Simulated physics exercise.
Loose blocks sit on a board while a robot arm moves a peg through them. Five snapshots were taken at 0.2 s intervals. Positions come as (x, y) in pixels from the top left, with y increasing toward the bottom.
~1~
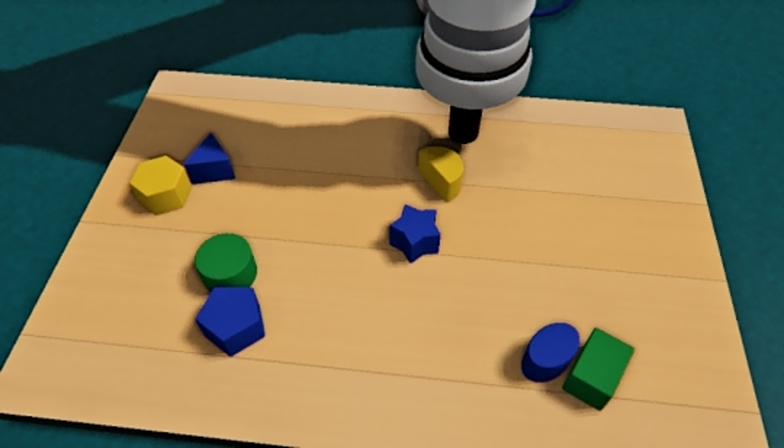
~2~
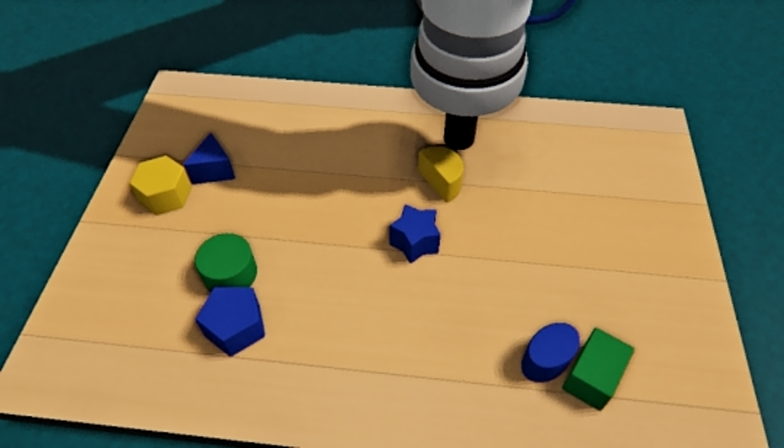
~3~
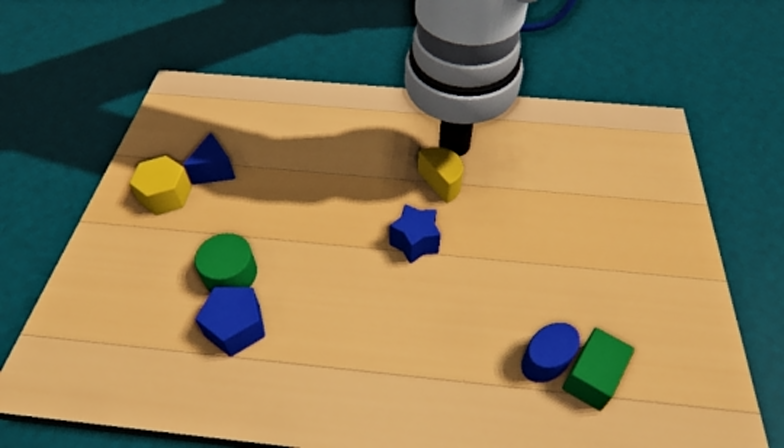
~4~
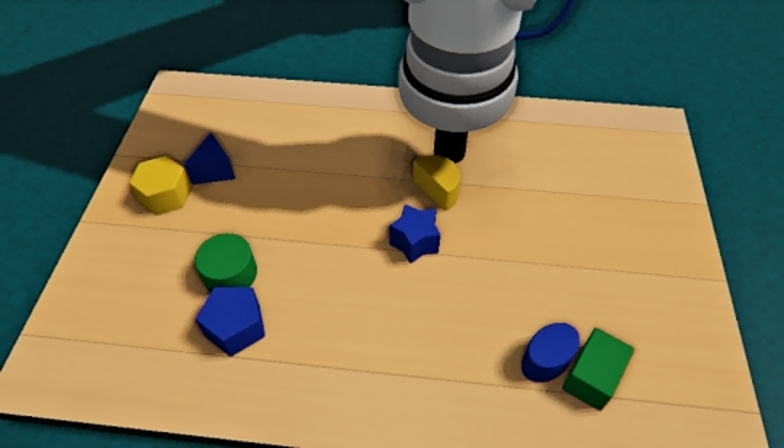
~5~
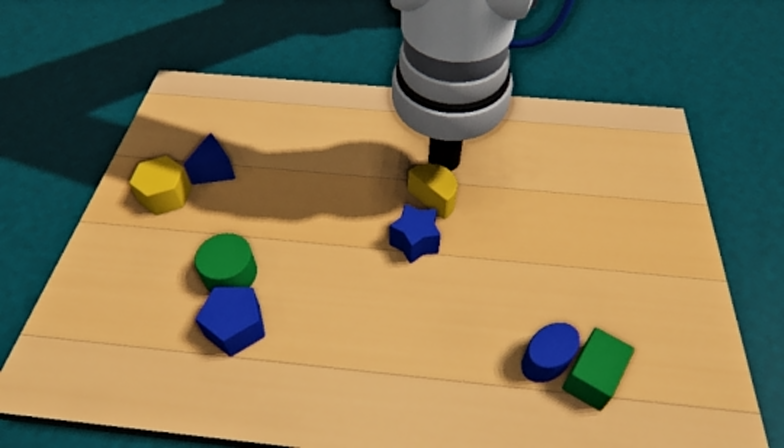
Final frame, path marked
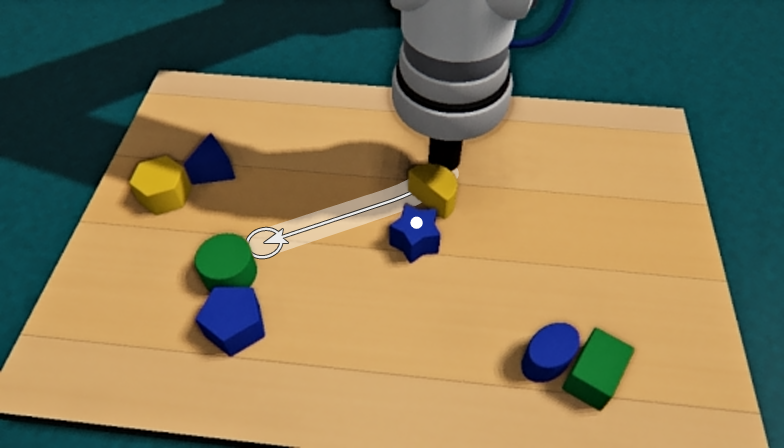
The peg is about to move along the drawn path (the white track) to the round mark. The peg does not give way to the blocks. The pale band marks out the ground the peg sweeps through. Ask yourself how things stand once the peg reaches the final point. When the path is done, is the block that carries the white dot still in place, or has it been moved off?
It shifts.
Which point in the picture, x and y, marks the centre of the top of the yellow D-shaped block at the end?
When the path ends, it will be at (407, 206).
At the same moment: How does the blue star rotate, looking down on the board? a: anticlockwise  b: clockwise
My answer is option a.
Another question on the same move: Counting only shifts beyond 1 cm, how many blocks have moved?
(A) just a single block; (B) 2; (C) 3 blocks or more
B.
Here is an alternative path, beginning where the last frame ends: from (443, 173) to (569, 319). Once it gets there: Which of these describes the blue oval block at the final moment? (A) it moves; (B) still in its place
The one that fits is B, still in its place.
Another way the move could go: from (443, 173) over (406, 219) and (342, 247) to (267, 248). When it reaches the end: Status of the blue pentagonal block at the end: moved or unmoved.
Not moved.
Path on the board, from (443, 173) by way of (391, 201) and (329, 221) to (264, 243); the dot is on the blue star.
What follows on the original path. One third of the way, peg at (390, 190); blue star at (414, 236), turned 30° anticlockwise; yellow D-shaped block at (407, 206), turned 65° anticlockwise.
Two thirds of the way, peg at (327, 210); blue star at (414, 236), turned 30° anticlockwise; yellow D-shaped block at (407, 206), turned 65° anticlockwise.
At the end, peg at (261, 232); green circular block in place; blue star at (414, 236), turned 30° anticlockwise; yellow D-shaped block at (407, 206), turned 65° anticlockwise.
